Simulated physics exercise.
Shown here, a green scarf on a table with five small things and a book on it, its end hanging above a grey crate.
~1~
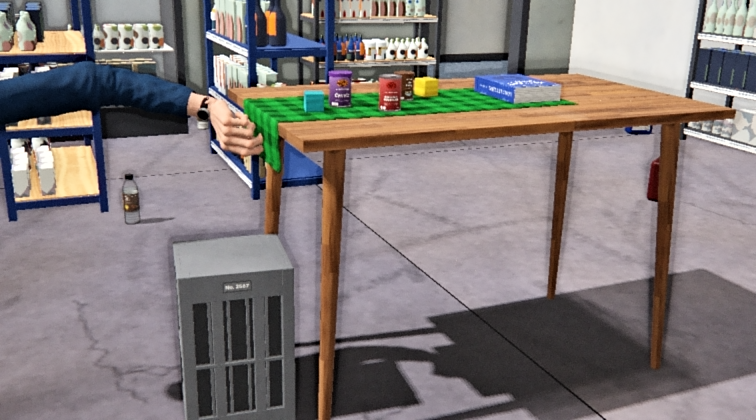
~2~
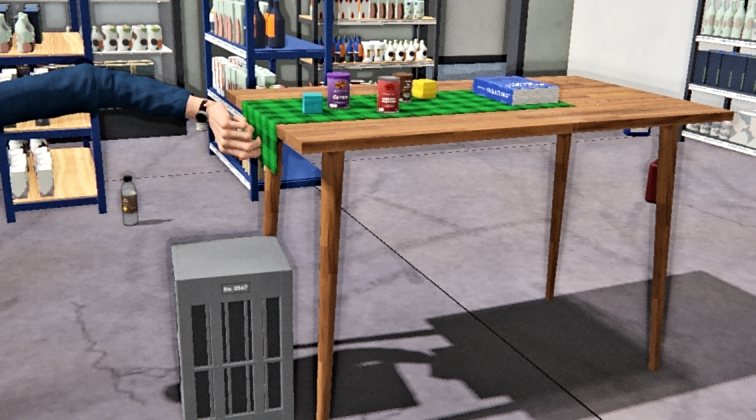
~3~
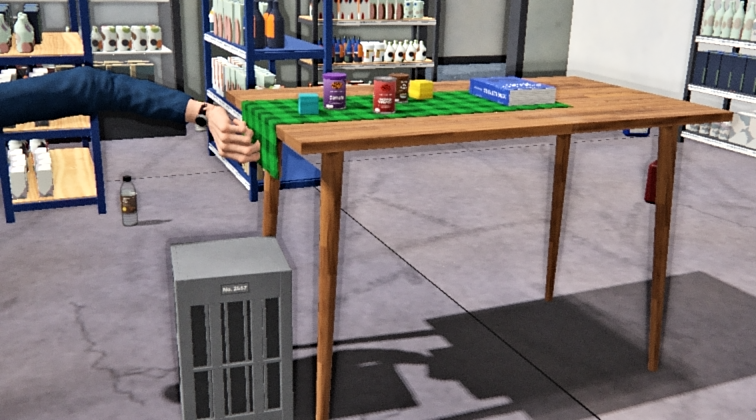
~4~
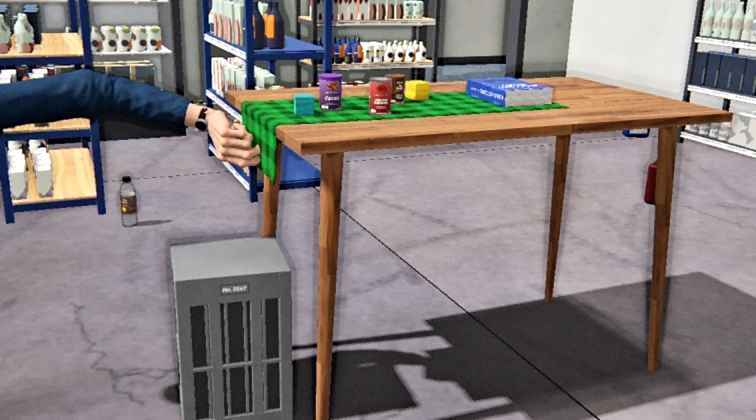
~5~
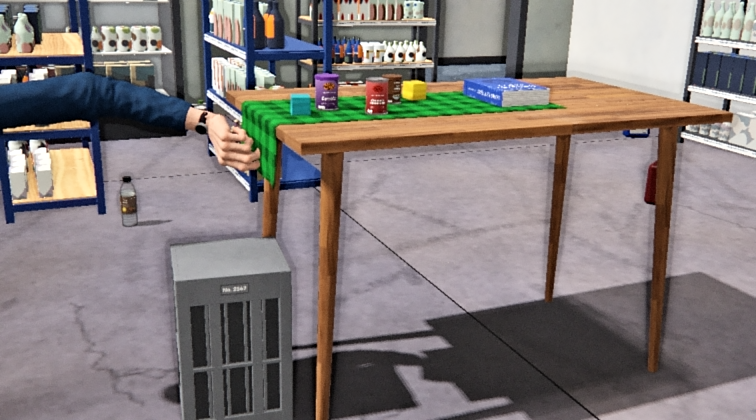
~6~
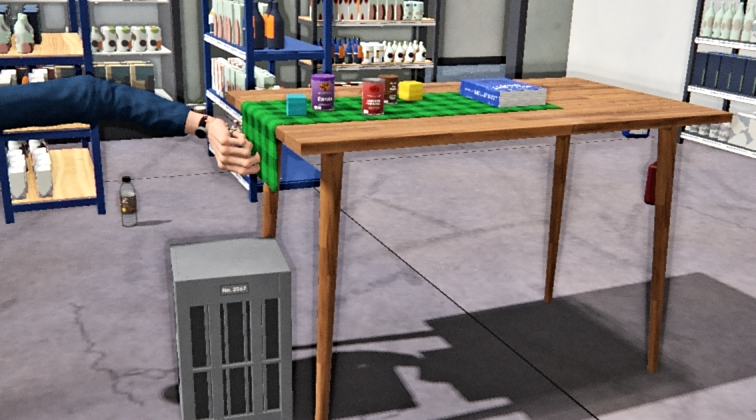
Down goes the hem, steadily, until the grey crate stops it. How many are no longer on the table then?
Over the edge go two.
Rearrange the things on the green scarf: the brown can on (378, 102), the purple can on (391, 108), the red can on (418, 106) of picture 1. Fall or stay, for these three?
The brown can stays on; the purple can holds on; the red can remains up.
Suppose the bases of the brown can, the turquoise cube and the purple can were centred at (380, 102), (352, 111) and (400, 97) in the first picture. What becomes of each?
The brown can stays on; the turquoise cube falls; the purple can keeps its place on top.
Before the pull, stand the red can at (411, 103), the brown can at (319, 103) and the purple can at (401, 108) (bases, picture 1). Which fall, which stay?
The red can remains up; the brown can tumbles off; the purple can stays on.
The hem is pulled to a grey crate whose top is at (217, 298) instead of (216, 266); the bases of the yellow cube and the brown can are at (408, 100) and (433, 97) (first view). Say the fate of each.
The yellow cube stays on, the brown can holds on.
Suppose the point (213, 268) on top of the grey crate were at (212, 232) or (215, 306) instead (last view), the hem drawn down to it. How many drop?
Over the edge go 1 and 3.
Soon after, hem near (258, 223); turquoise cube gone.
Then, hem on the crate; turquoise cube and purple can gone.
At rest, hem on the crate; turquoise cube and purple can gone. The table loses two.
